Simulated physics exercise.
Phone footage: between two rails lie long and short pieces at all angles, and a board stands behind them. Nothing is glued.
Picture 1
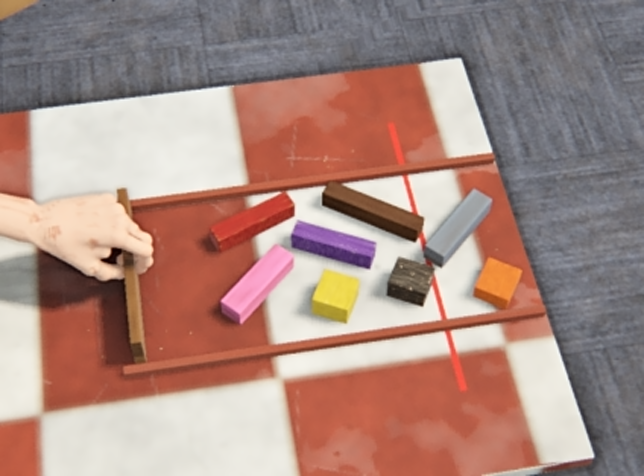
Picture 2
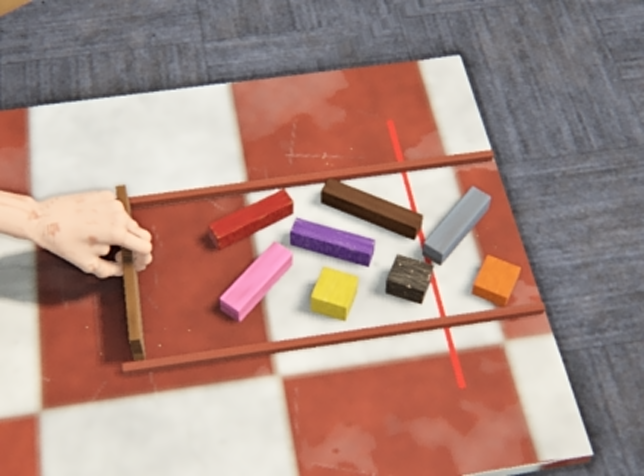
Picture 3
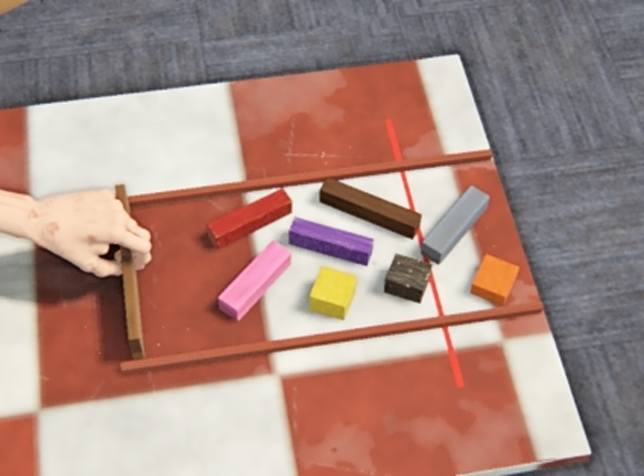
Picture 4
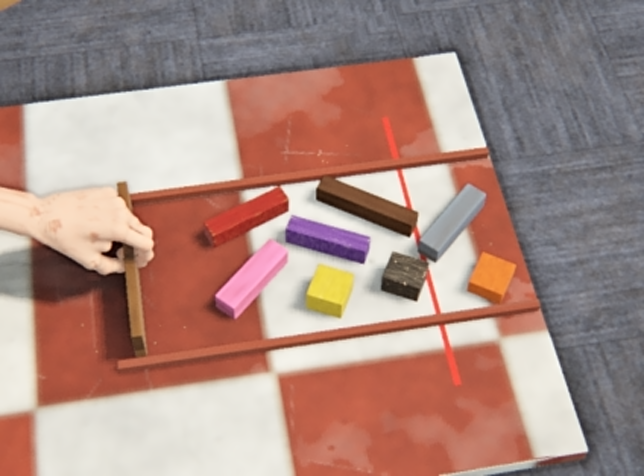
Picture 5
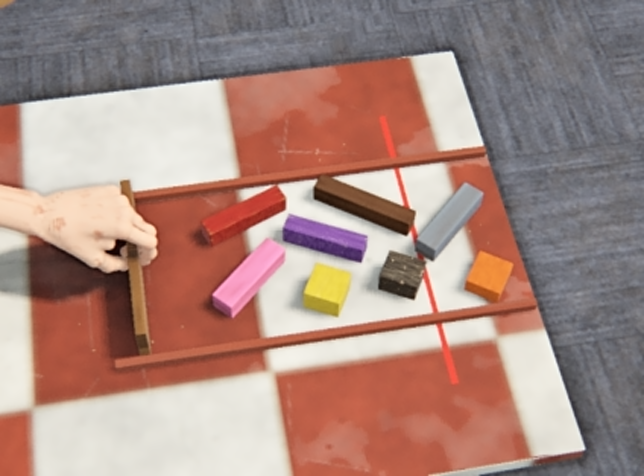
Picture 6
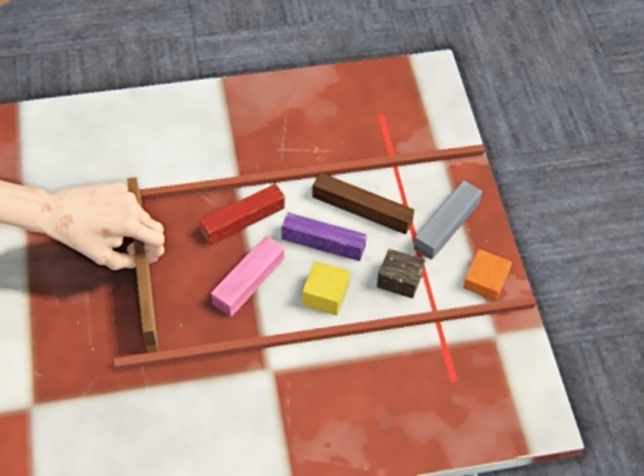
To begin with, a hand grips a wooden board at the left end of two rails, with colourful long and short blocks scattered between them and a red line crossing near the right. The view drifts slightly while the blocks stay put, then the hand slides the board a little rightward, not touching any.
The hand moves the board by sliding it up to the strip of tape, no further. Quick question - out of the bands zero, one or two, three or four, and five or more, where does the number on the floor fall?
In this one, one or two spill over.
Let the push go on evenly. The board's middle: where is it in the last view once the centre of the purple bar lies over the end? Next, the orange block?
Roughly (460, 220); for the second one, roughly (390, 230).
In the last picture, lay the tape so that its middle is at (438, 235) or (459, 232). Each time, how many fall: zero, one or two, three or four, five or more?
One after the other: Three or four, then three or four.
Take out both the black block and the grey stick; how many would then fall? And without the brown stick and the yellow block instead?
Tally of falls: 0 for the first try, 0 for the second.
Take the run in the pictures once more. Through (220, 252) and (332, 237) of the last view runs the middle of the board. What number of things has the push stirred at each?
Note: First position 2; second position 7.
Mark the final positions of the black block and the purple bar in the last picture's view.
The black block stops around (514, 266); the purple bar around (464, 224).
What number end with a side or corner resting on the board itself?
The answer is 2.
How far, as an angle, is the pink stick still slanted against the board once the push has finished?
About 0°.
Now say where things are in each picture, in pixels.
Orange block (497, 284); grey stick (458, 228); black block (411, 282); board (131, 274); tape (424, 246), in the first picture.
Grey stick (457, 226); brown stick (371, 209), in the second picture.
Black block (408, 279); pink stick (256, 280), in the third picture.
Orange block (491, 278); yellow block (330, 291), in the fourth picture.
Grey stick (449, 222); red bar (244, 216), in the fifth picture.
Orange block (487, 275); grey stick (448, 220); black block (401, 274); board (142, 263); tape (415, 238), in the sixth picture.
Soon after, none off yet; orange block at rest near (487, 275); grey stick at rest near (448, 220); black block at rest near (401, 274).
Then, none off yet; orange block at rest near (487, 275); grey stick moved a little near (458, 226); black block moving near (405, 277).
Further on, none off yet; orange block moved about its own width near (514, 275); grey stick moved a little near (484, 220); black block moved well along near (474, 271).
At rest, the number that fall off is one or two; fallen, grey stick and orange block.
